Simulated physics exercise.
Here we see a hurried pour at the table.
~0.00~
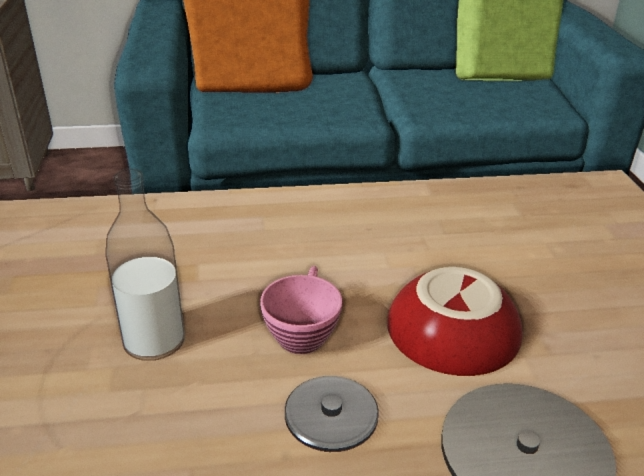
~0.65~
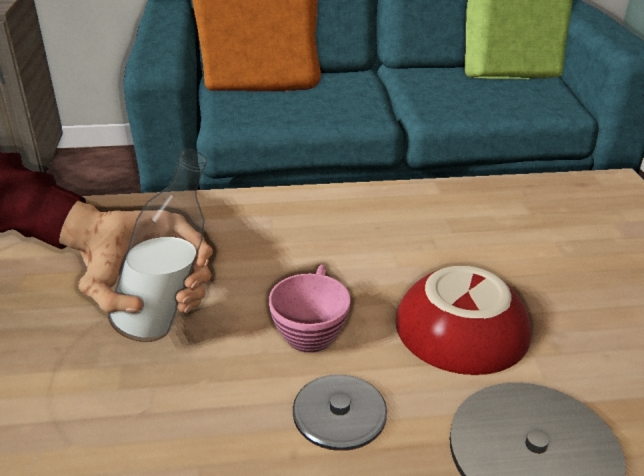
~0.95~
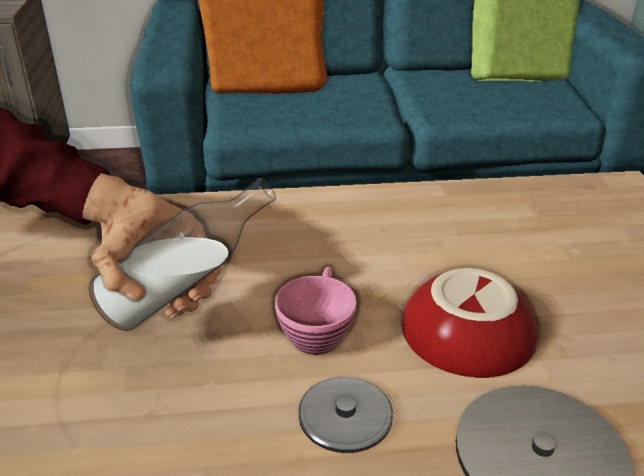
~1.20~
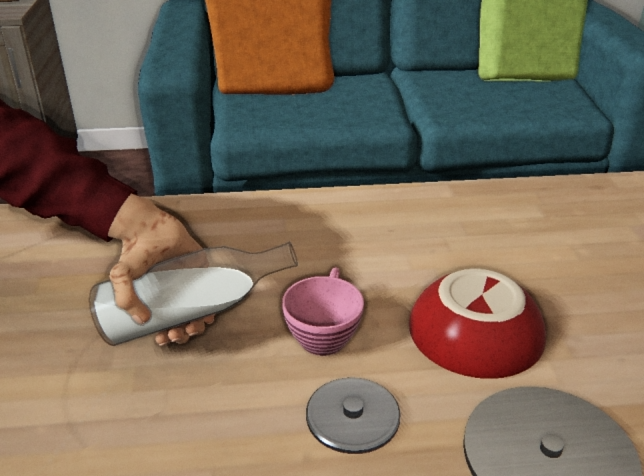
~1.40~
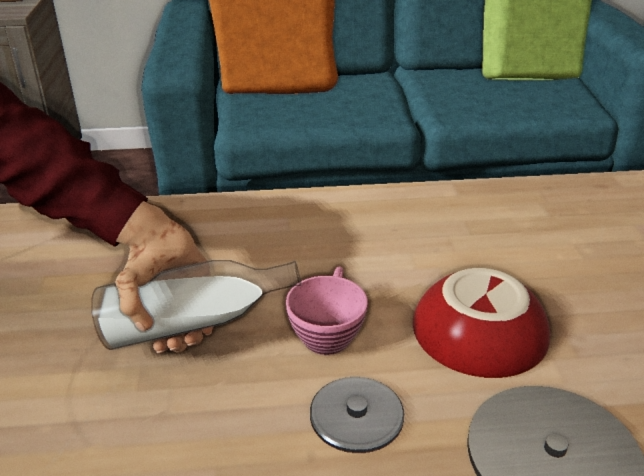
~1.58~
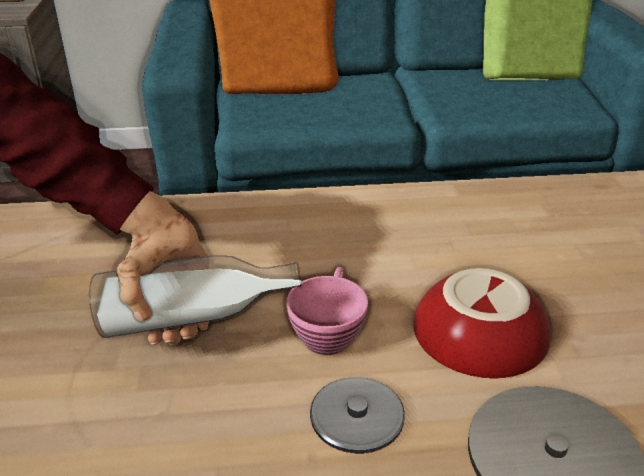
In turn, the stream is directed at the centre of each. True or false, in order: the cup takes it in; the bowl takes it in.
Cup: True. Bowl: False.
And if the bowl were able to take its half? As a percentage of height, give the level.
About 30 %.
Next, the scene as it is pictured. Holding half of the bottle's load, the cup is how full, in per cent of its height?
Level at the end: Close to 75 %.
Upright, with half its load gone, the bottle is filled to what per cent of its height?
Roughly 20 in a hundred.
By 2.3 s, the milk goes into the cup.
By 3.2 s, it runs off the upturned base of the bowl.
By 4.6 s, the cup has its share inside; the bowl is empty, in a puddle.
